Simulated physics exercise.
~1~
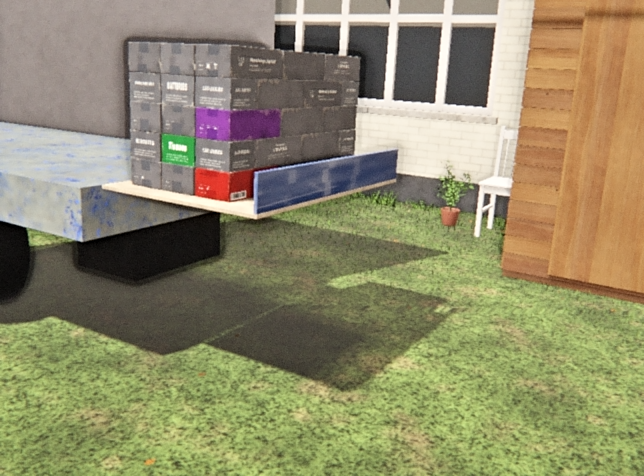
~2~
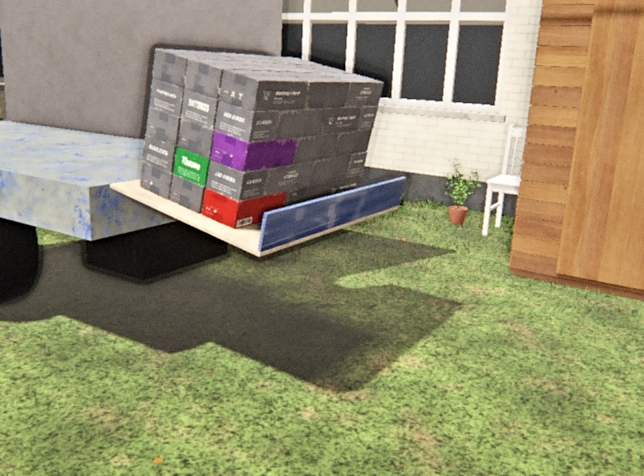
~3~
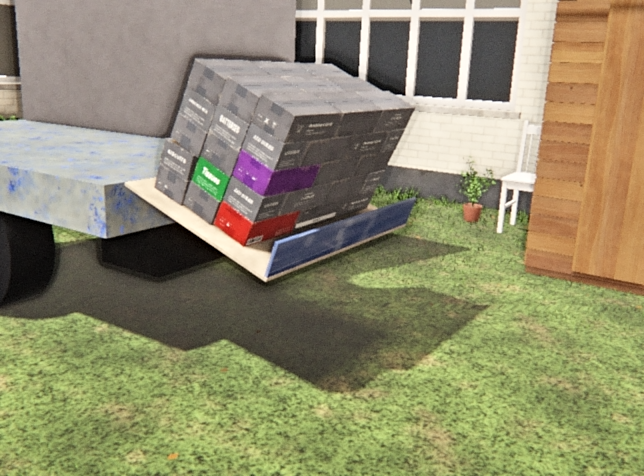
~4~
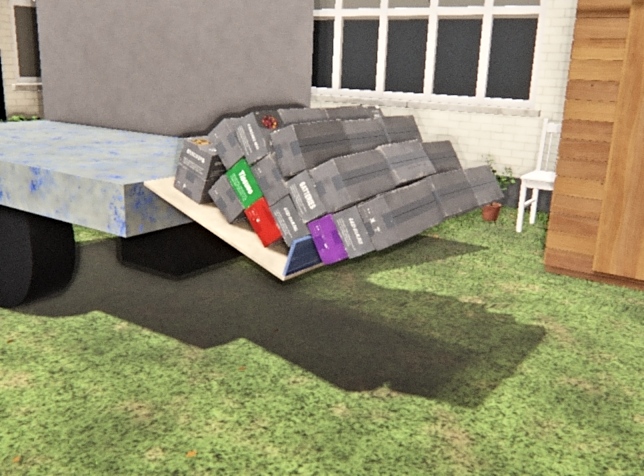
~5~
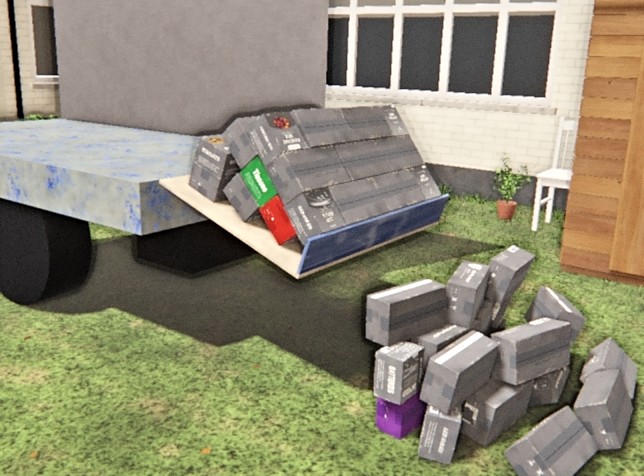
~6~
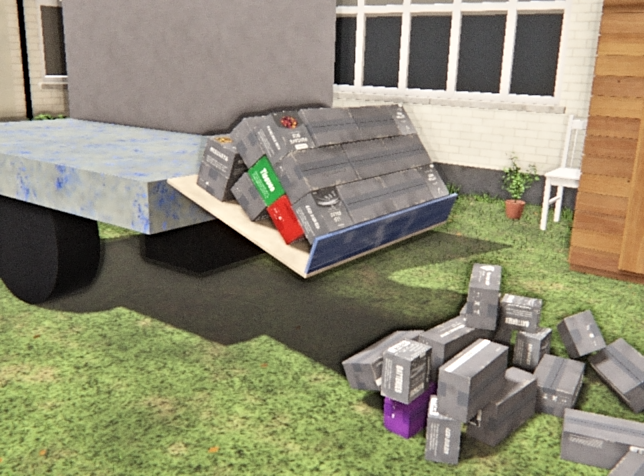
In a yard, a tilting platform spills some stacked grey boxes and a purple one onto grass.
